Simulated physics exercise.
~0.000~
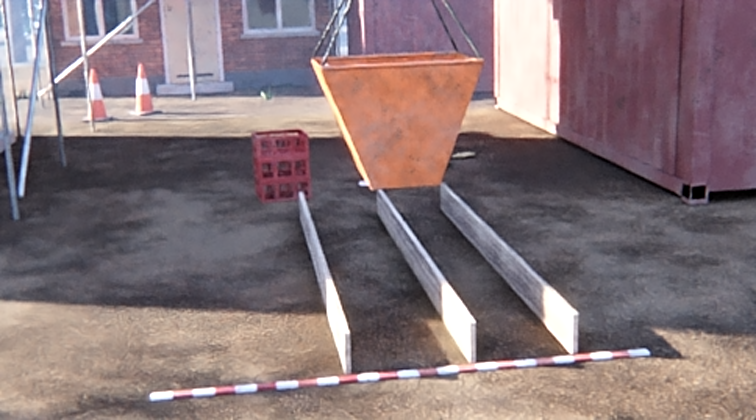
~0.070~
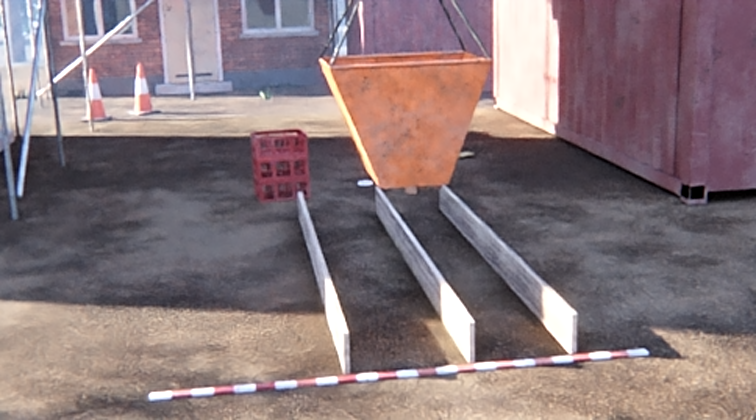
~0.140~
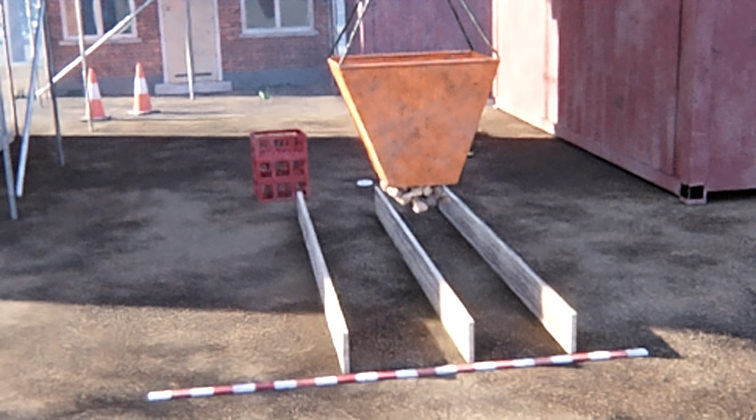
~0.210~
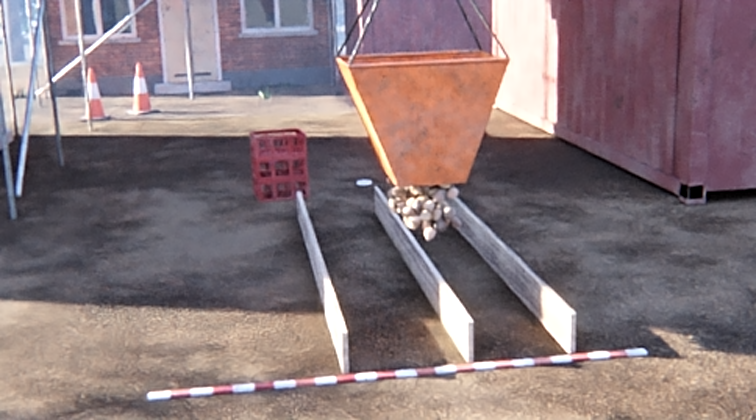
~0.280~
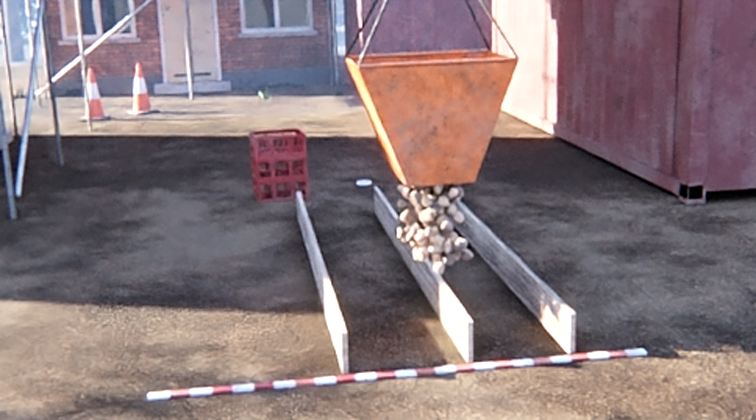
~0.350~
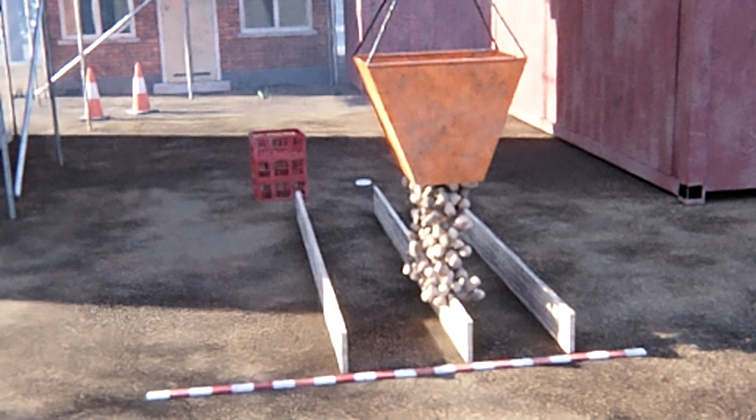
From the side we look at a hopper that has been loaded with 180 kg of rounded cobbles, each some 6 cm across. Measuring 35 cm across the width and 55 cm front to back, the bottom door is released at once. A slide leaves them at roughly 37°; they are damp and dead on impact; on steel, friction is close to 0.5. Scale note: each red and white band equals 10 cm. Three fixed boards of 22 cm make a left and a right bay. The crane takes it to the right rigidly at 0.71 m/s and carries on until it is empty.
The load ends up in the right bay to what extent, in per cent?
To about 87 per cent.
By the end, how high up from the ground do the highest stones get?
Roughly 26 centimetres.
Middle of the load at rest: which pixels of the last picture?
I'd point to somewhere near (487, 305).
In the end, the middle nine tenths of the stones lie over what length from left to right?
It covers roughly 70 centimetres from left to right.
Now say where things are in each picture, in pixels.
In the first picture, the outlet is at (406, 177); nothing has dropped yet.
In the second picture, the outlet is at (414, 177); 4 % is out.
In the third picture, outlet at (423, 176), the stream shows down to (416, 197); 89 % still inside.
In the fourth picture, outlet at (432, 175), the stream shows down to (424, 222); 79 % still inside.
In the fifth picture, outlet at (441, 175), the stream shows down to (433, 256); 68 % still inside.
In the sixth picture, outlet at (450, 174), the stream shows down to (441, 284); 55 % still inside.
After 0.7 s, 1 % in the hopper, 12 % falling or lying in the left bay, 87 % falling or lying in the right bay; the stones farthest right are at (529, 305).
After 1.1 s, 0 % in the hopper, 12 % falling or lying in the left bay, 87 % falling or lying in the right bay, 1 % falling or lying right of the bays; the stones farthest right are at (538, 282).
After 1.7 s, 0 % in the hopper, 12 % falling or lying in the left bay, 87 % falling or lying in the right bay, 1 % falling or lying right of the bays; the stones farthest right are at (547, 303).
After 2.6 s, 0 % in the hopper, 12 % falling or lying in the left bay, 87 % falling or lying in the right bay, 1 % falling or lying right of the bays; the stones farthest right are at (548, 304).
After 4.5 s, 0 % in the hopper, 12 % in the left bay, 87 % in the right bay, 1 % right of the bays; the stones farthest right are at (548, 304).
